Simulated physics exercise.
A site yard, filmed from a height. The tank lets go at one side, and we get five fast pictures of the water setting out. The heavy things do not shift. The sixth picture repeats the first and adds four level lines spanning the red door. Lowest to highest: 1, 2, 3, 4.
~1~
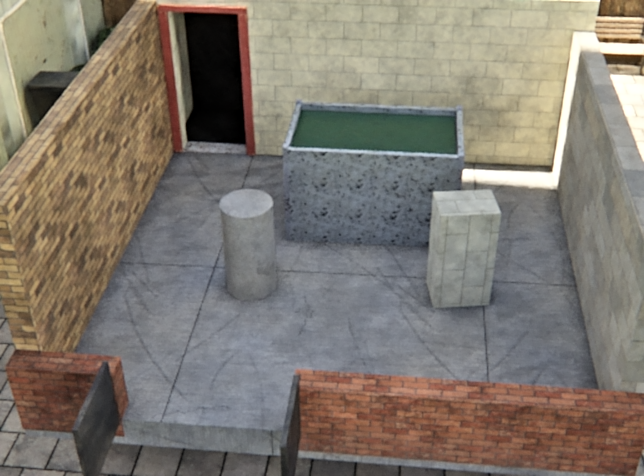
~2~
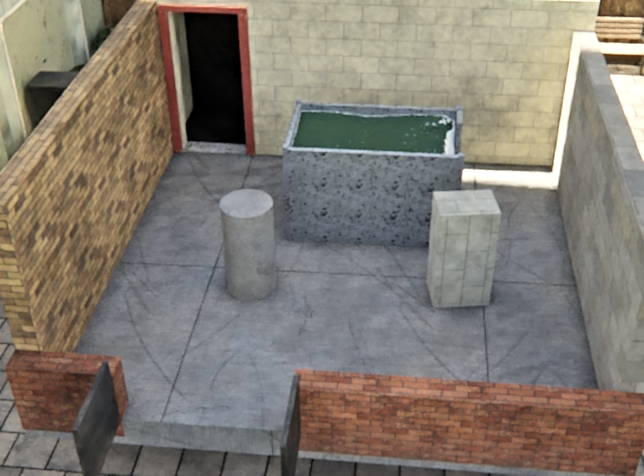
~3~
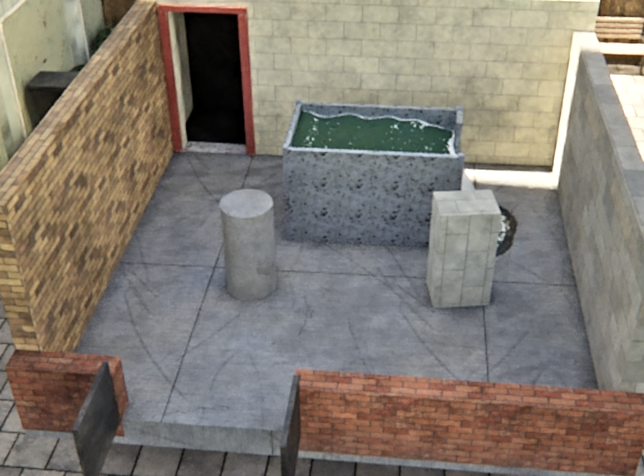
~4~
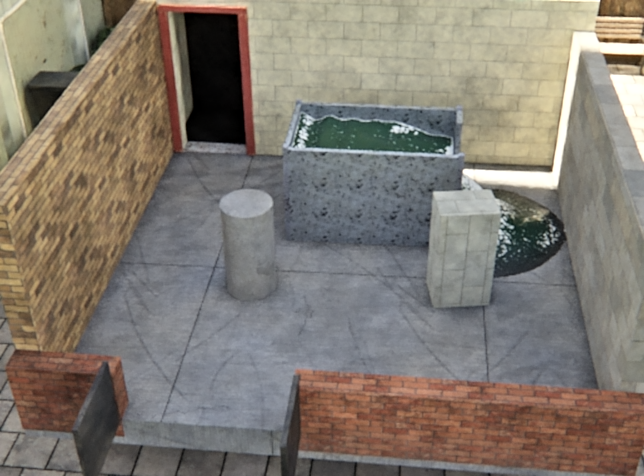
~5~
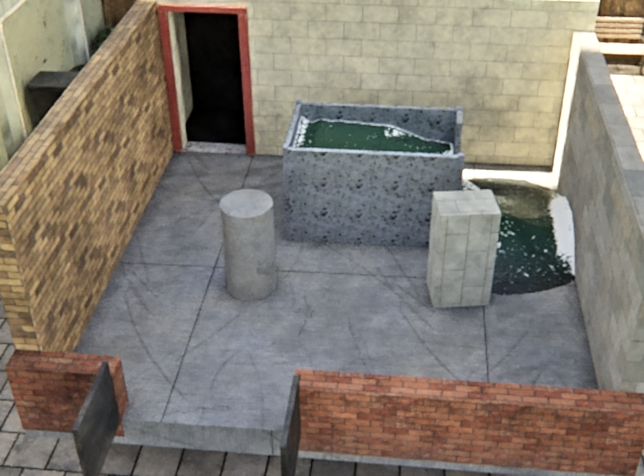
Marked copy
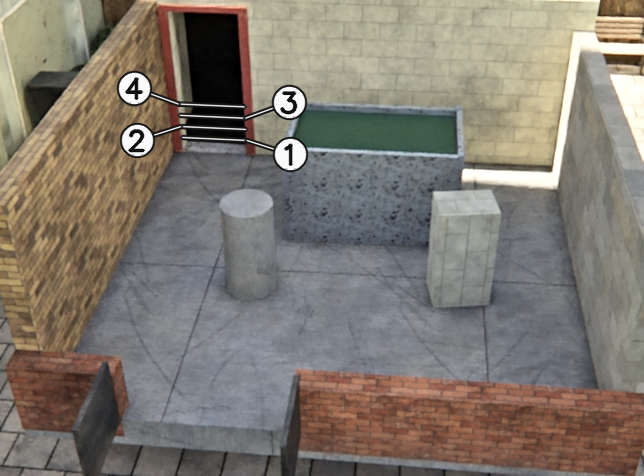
In this clip, green water in a speckled stone tank begins to ripple and its level lowers, while water emerges behind the rectangular block at right and spreads across the grey paved yard to the right-hand wall.
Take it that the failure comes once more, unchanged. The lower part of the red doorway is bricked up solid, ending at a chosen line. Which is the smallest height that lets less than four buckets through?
Use height 1.
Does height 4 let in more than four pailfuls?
No, that is safe.
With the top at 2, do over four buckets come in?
No, not at all.
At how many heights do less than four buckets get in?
All of the four.
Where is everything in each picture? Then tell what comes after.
Water in the tank at rest, its middle at (376, 134); foot of the red doorway at (215, 153); open gate at (207, 359).
Water covers 1 % of the ground, its front hidden from here.
Water covers 3 % of the ground, its front hidden from here.
Water covers 8 % of the ground and shows as far out as (557, 224).
Water covers 13 % of the ground and shows as far out as (572, 272).
On the marked copy, 1 at (214, 138); 2 at (213, 127); 3 at (212, 116); 4 at (211, 105); from the bottom up 1, 2, 3, 4.
For height 1, a bucket or two gets in.
For height 2, nothing gets over.
For height 3, nothing gets over.
For height 4, nothing gets over.
